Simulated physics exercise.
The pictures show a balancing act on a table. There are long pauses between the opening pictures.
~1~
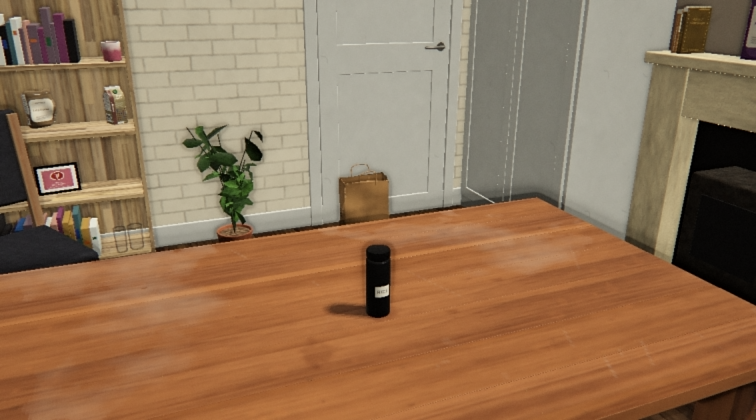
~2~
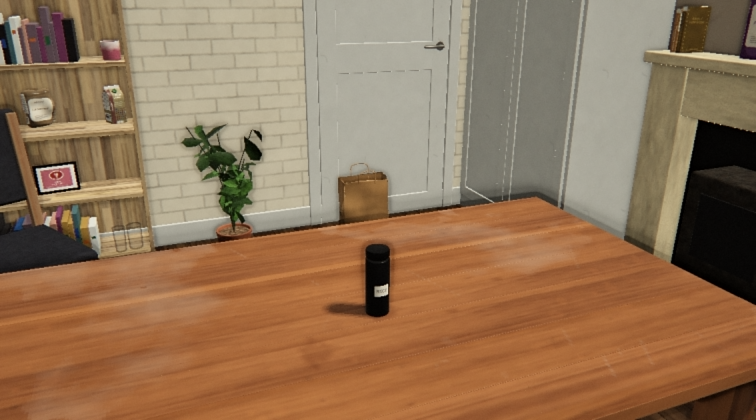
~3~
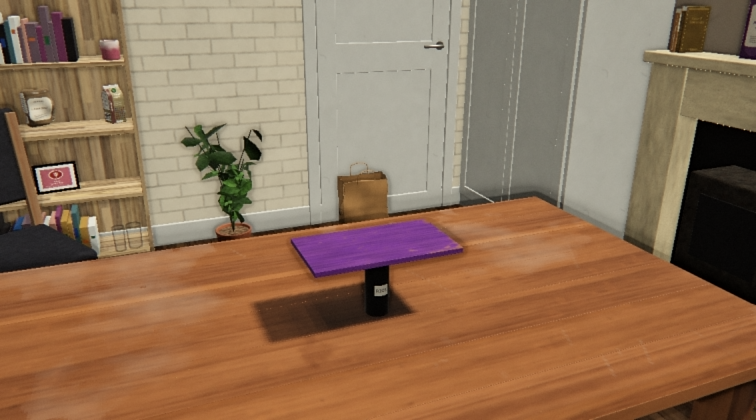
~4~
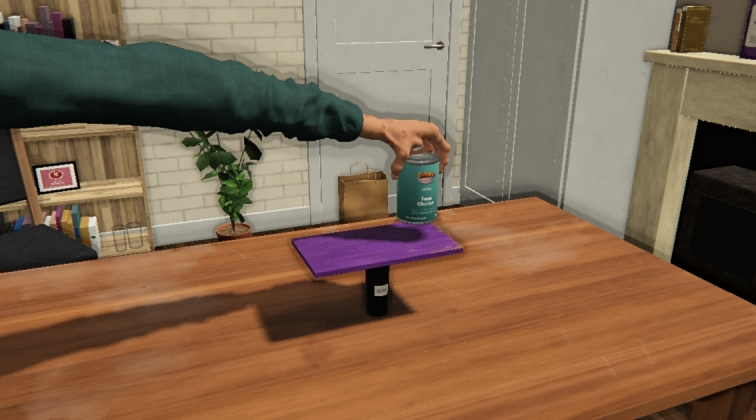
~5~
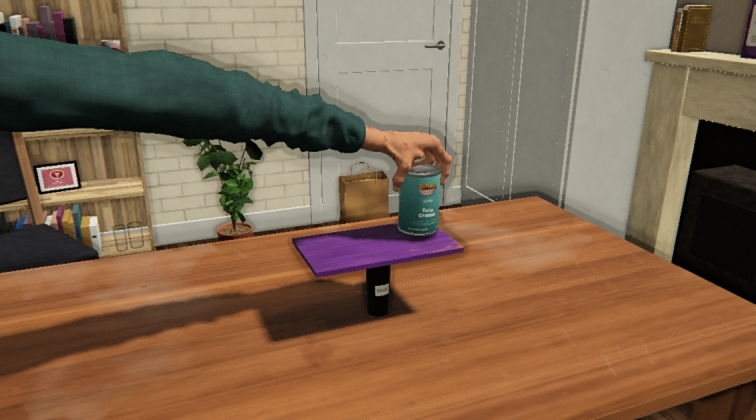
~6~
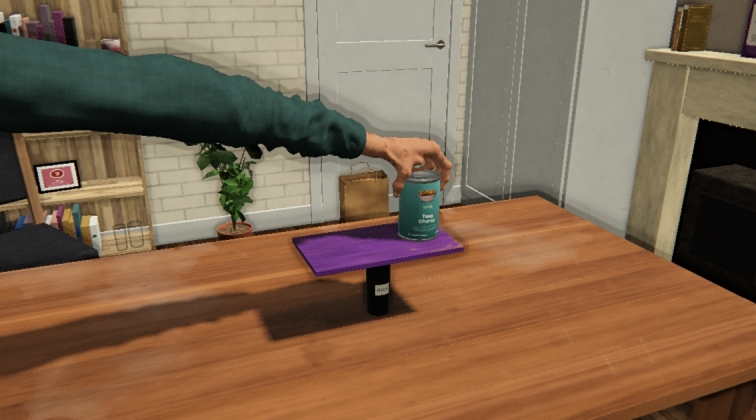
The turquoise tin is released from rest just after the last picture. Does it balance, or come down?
It comes apart.
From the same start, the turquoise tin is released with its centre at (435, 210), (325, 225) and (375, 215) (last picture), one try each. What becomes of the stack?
In the first case it gives way; in the second case it comes apart; in the third case it stays up.
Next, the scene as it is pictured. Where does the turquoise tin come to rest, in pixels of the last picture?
At about (470, 271).
Then, 0.40 s past the last view, turquoise tin now fallen; purple board rocked 68° from its first pose.
Then, 0.50 s past the last view, purple board rocked 70° from its first pose.
Then, 0.80 s past the last view, purple board and black shaker now fallen.
Then, 0.90 s past the last view, things are still on the move.
Finally, fallen, turquoise tin, purple board and black shaker. Final places as the last picture's camera would see them, turquoise tin near (470, 271). The stack gives way.
